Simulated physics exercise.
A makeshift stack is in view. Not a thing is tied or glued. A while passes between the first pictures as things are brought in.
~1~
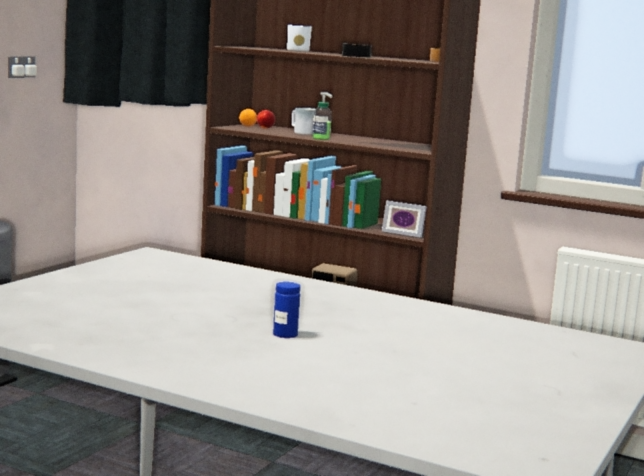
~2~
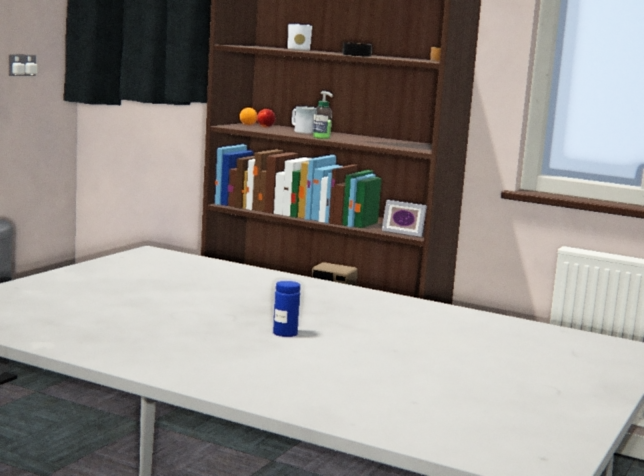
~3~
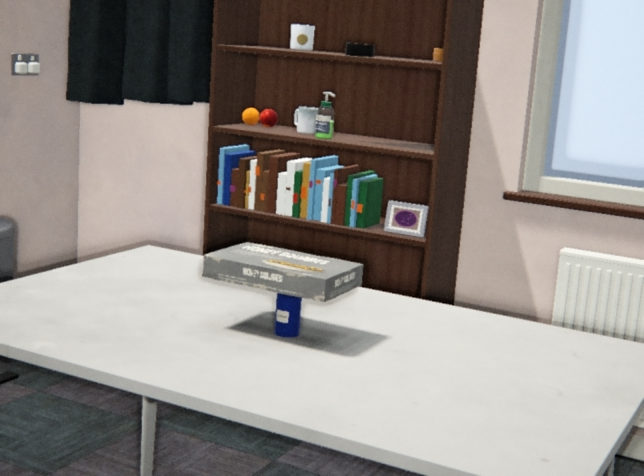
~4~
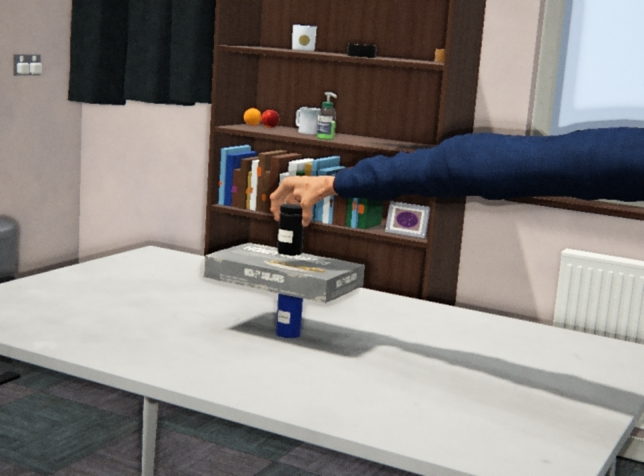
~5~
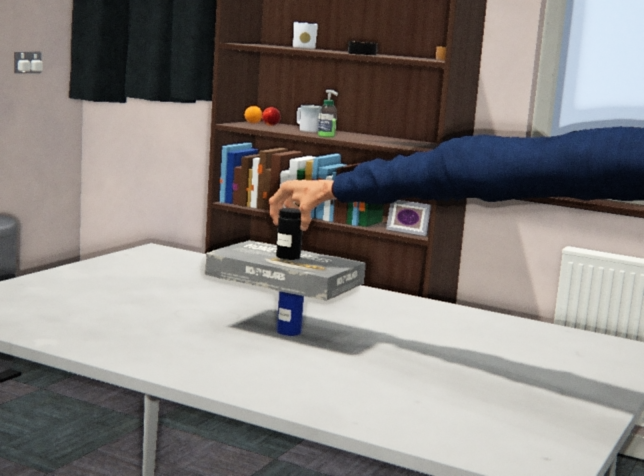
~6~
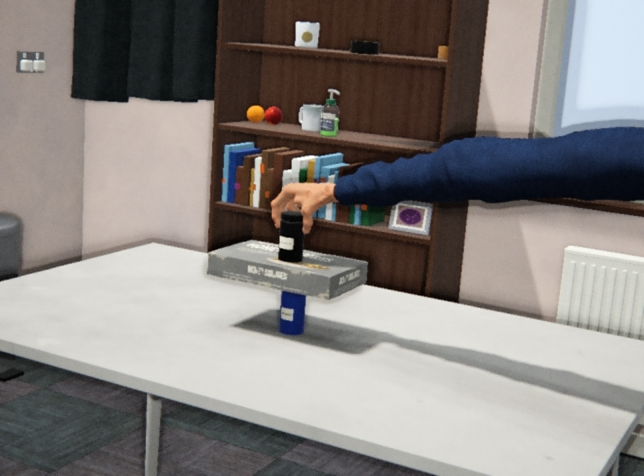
A flat grey box appears balanced on top of a blue shaker that at first stands alone on a white table before a bookshelf. Then a hand on a blue-sleeved arm, reaching in from the right, lowers a black shaker slightly onto the box and keeps gripping it.
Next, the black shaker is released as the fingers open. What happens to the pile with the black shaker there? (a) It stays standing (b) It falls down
(a) It stays standing.
Then, 0.40 s on from there, no change.
Then, 1.00 s on from there, black shaker resting near (291, 237).
In the end, all 3 unmoved. At the end, from the last picture's camera, black shaker near (292, 237). The stack holds.
